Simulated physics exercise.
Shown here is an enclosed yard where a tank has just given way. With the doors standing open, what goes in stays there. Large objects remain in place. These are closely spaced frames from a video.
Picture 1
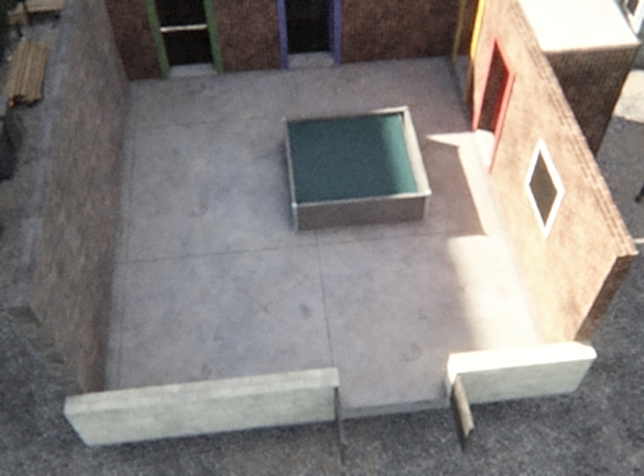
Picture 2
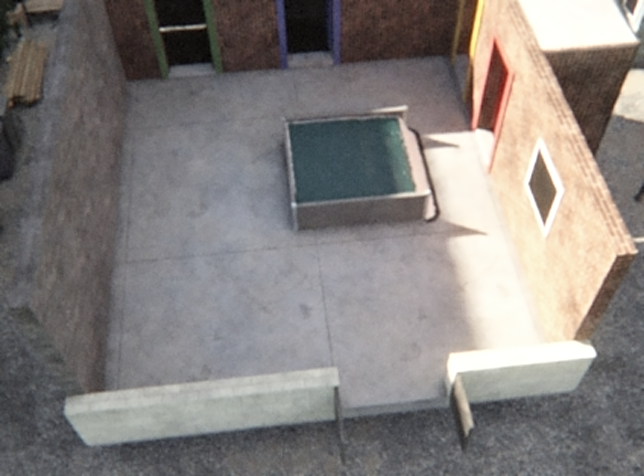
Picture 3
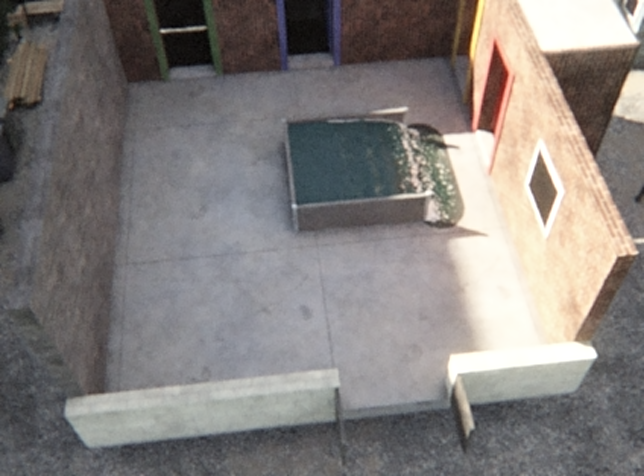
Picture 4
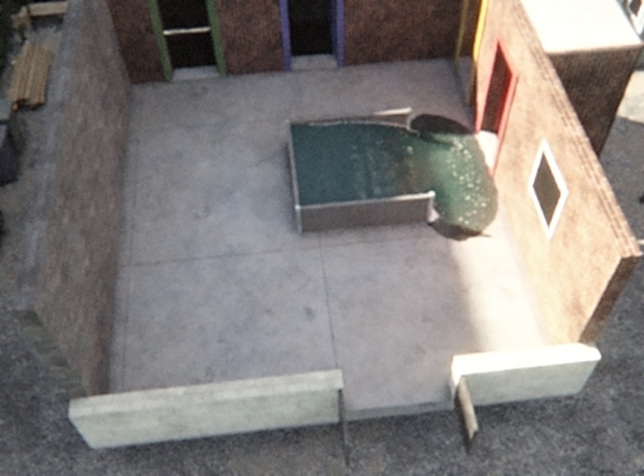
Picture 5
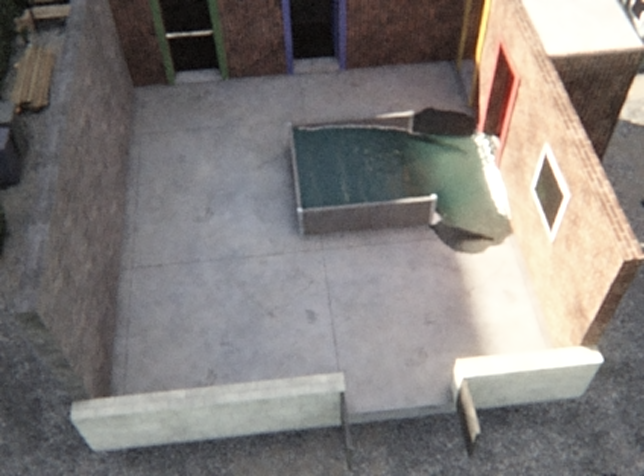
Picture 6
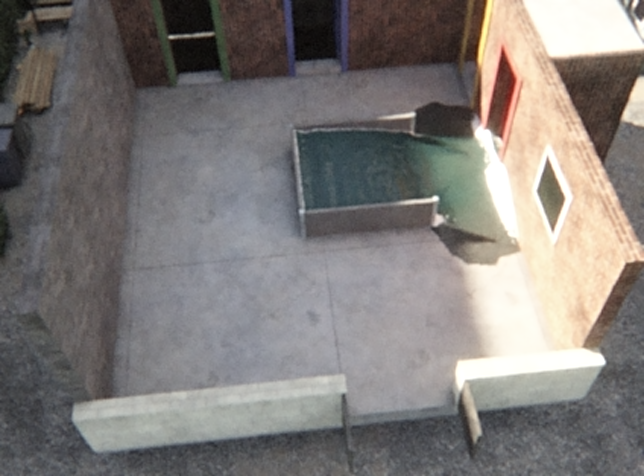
A tank in a walled yard opens on its right side and water pours out rightward.
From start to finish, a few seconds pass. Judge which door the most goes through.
The most goes through the red door.
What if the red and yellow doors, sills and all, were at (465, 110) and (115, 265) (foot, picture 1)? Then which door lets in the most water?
That would be the one in red.
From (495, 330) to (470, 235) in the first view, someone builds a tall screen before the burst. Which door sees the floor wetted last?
That's the one in green.
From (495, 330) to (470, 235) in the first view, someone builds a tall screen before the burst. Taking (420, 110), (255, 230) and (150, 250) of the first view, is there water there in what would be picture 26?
Well, in order I'd call them reached, unreached and unreached.
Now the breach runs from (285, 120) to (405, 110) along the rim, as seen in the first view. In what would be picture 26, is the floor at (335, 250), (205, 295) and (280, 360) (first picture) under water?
In that order: Free of water, clear, no water.
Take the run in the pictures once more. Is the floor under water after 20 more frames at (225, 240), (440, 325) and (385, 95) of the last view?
Taking them one at a time, they come out high and dry, soaked, soaked.
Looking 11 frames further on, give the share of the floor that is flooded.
Around 20 percent.
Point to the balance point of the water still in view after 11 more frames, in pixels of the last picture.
Near (425, 187) in the last view.
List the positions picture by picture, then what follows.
The first frame shows still water in the tank at (353, 158).
In the second frame, the front is at (431, 217), out from the gap at (412, 167).
In the third frame, water pours out at (412, 168) and has run to (448, 223).
In the fourth frame, the front is at (476, 230), out from the gap at (416, 170).
In the fifth frame, the front is at (510, 227), out from the gap at (418, 173).
In the sixth frame, the front is at (518, 247), out from the gap at (420, 175).
A moment on, water covers 10 % of the floor; green door not reached, red door a lot in, yellow door wet at the sill, nothing in, blue door not reached.
Next, water covers 20 % of the floor; green door not reached, red door a lot in, yellow door wet at the sill, nothing in, blue door not reached.
Then, water covers 35 % of the floor; green door not reached, red door a lot in, yellow door wet at the sill, nothing in, blue door wet at the sill, nothing in.
Later, water covers 70 % of the floor; green door wet at the sill, nothing in, red door a lot in, yellow door wet at the sill, nothing in, blue door wet at the sill, nothing in.
In the end, water covers 95 % of the floor; green door wet at the sill, nothing in, red door a lot in, yellow door wet at the sill, nothing in, blue door wet at the sill, nothing in; the red door has let in the most.
